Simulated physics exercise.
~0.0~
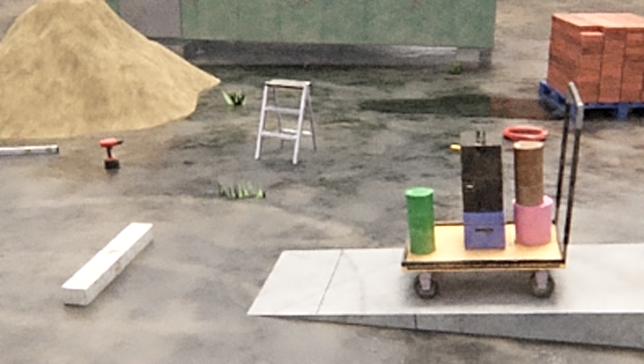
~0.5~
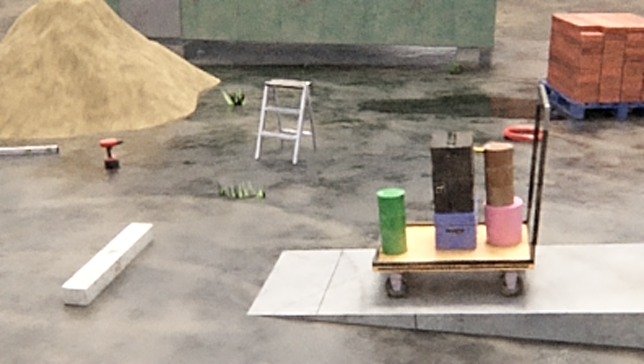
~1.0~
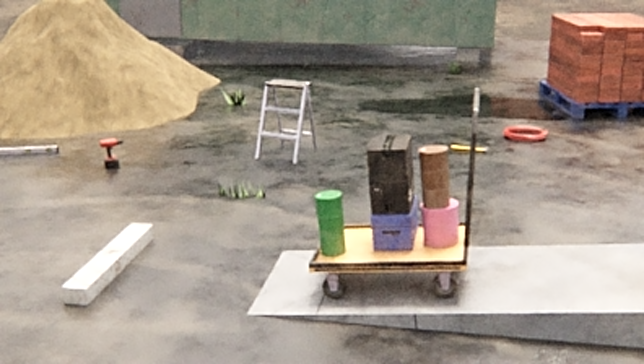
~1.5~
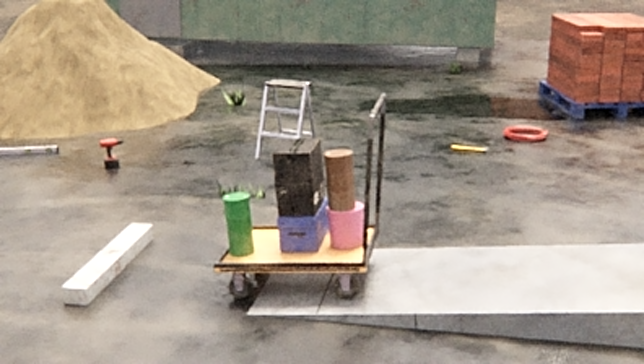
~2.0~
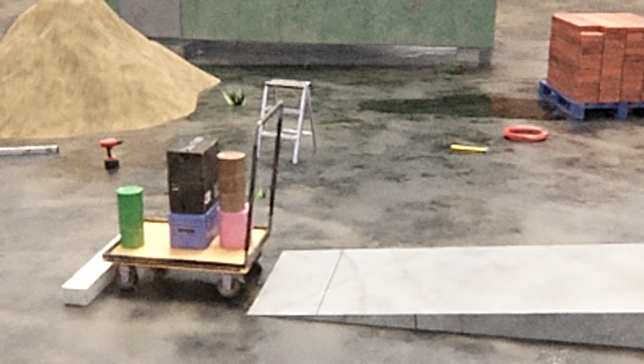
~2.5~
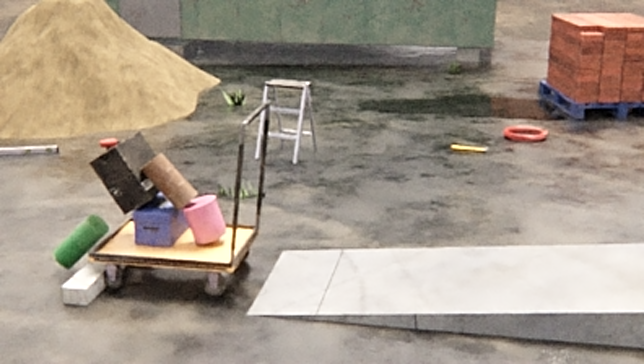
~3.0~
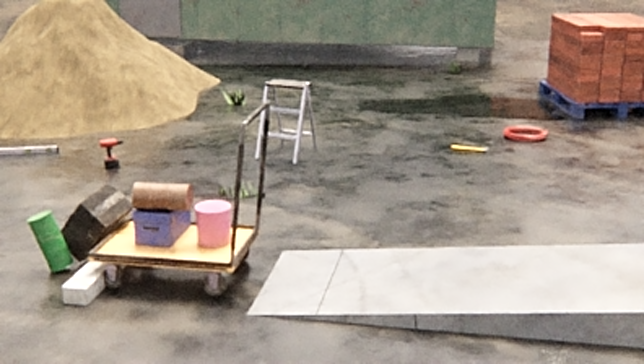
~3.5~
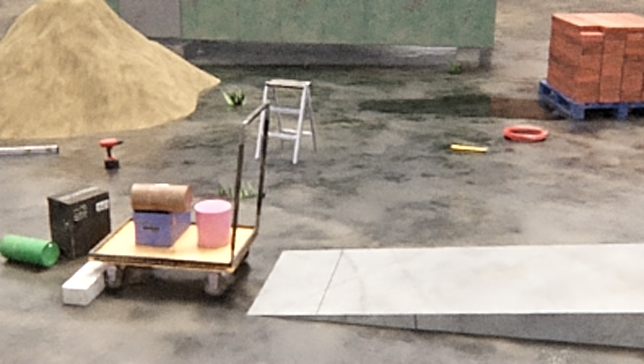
At the start, a flat trolley carrying a green canister, a black box on a blue toolbox, and a brown canister on a pink pail is on a pale ramp in a wet yard. It rolls left down the ramp and onto level ground, its load still aboard. At the white kerb it stops abruptly, and the green canister pitches off the front while the black box and brown canister topple left. The black box tumbles to the ground as the brown canister lands sideways on the toolbox. Finally, the green canister lies beside the black box on the ground, while the pail remains upright on the deck.
